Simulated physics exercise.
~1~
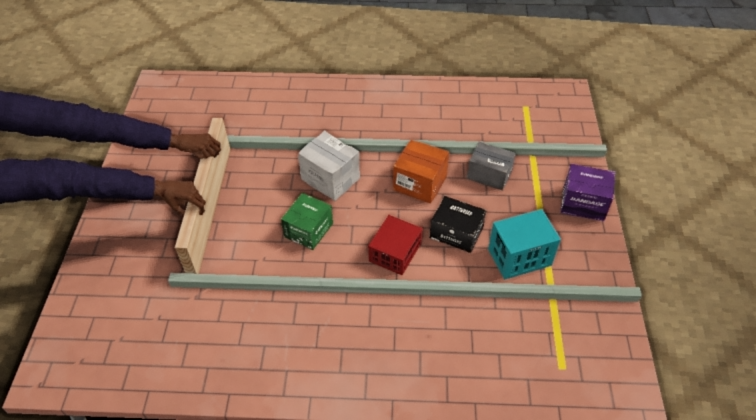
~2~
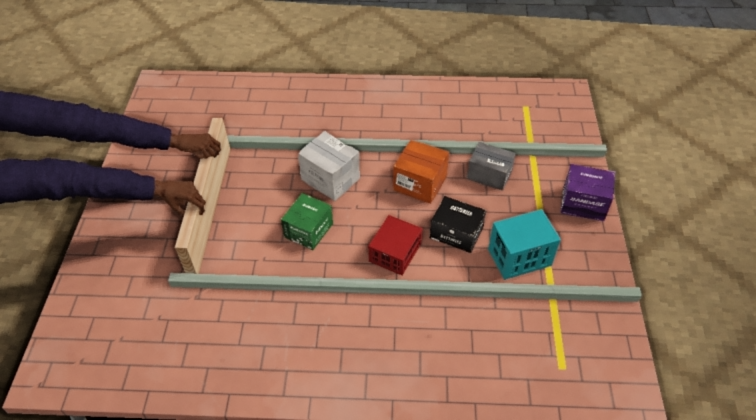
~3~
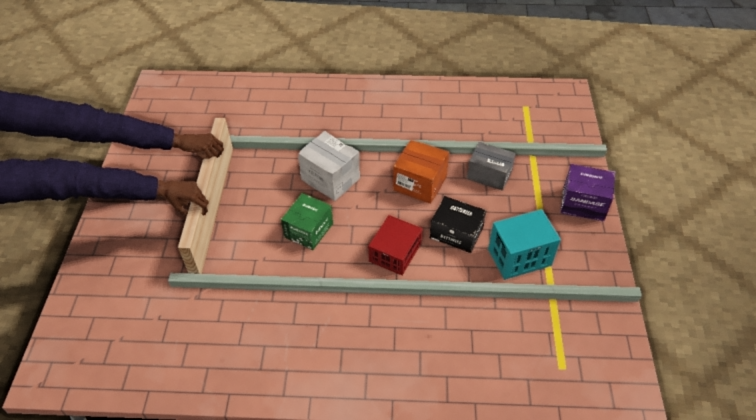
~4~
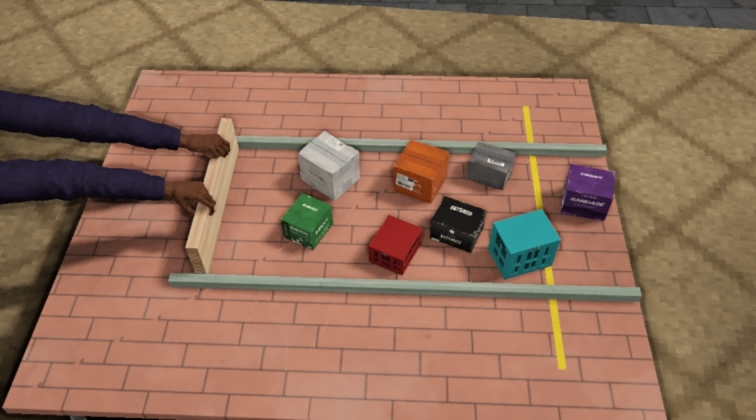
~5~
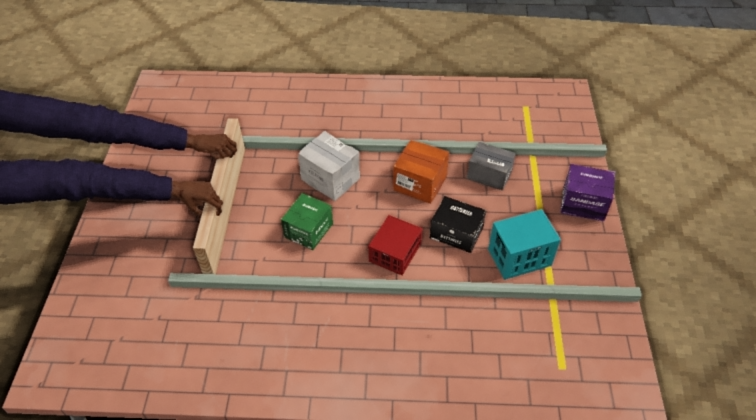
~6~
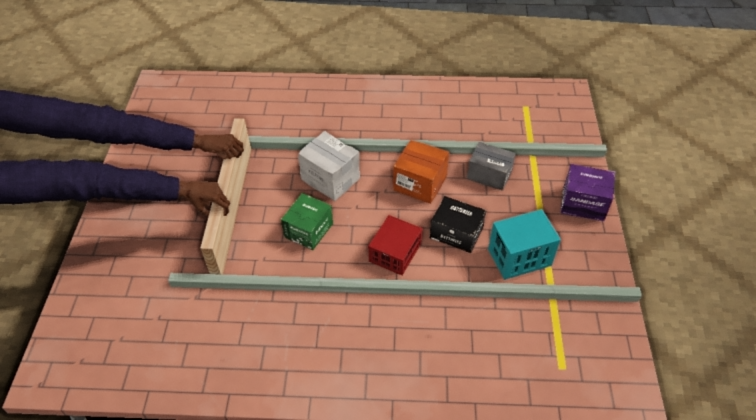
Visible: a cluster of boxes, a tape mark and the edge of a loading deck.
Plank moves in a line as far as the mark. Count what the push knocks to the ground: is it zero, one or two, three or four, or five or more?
One or two.
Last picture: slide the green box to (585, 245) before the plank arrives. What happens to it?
Set there, the object goes off the end.
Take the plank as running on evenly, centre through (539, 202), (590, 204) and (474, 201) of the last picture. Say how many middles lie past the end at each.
Going through the three places, I get 2, 5 and 0.
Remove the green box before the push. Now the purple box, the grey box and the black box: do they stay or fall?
Result - purple box: Drops; grey box: Drops; black box: Remains in place.
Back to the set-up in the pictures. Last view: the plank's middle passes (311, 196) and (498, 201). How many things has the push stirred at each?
Counts: 2 and 8.
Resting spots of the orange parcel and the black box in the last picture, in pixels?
First at (607, 171); second at (602, 215).
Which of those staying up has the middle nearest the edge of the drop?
That's the orange parcel.
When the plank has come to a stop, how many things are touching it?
Counting them up gives 3.
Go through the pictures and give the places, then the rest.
In the first picture, purple box (587, 193); turquoise crate (523, 245); grey box (491, 166); plank (206, 193); tape (541, 218).
In the second picture, turquoise crate (523, 245); green box (308, 222).
In the third picture, grey box (491, 166); red crate (395, 245).
In the fourth picture, purple box (587, 193); plank (215, 194).
In the fifth picture, turquoise crate (523, 245); orange parcel (421, 172).
In the sixth picture, purple box (587, 193); turquoise crate (523, 245); grey box (491, 166); plank (229, 194); tape (541, 218).
Soon after, none off yet; purple box at rest near (587, 193); turquoise crate at rest near (523, 245); grey box at rest near (491, 166).
In the end, the number that fall off is one or two; gone, grey box and purple box.
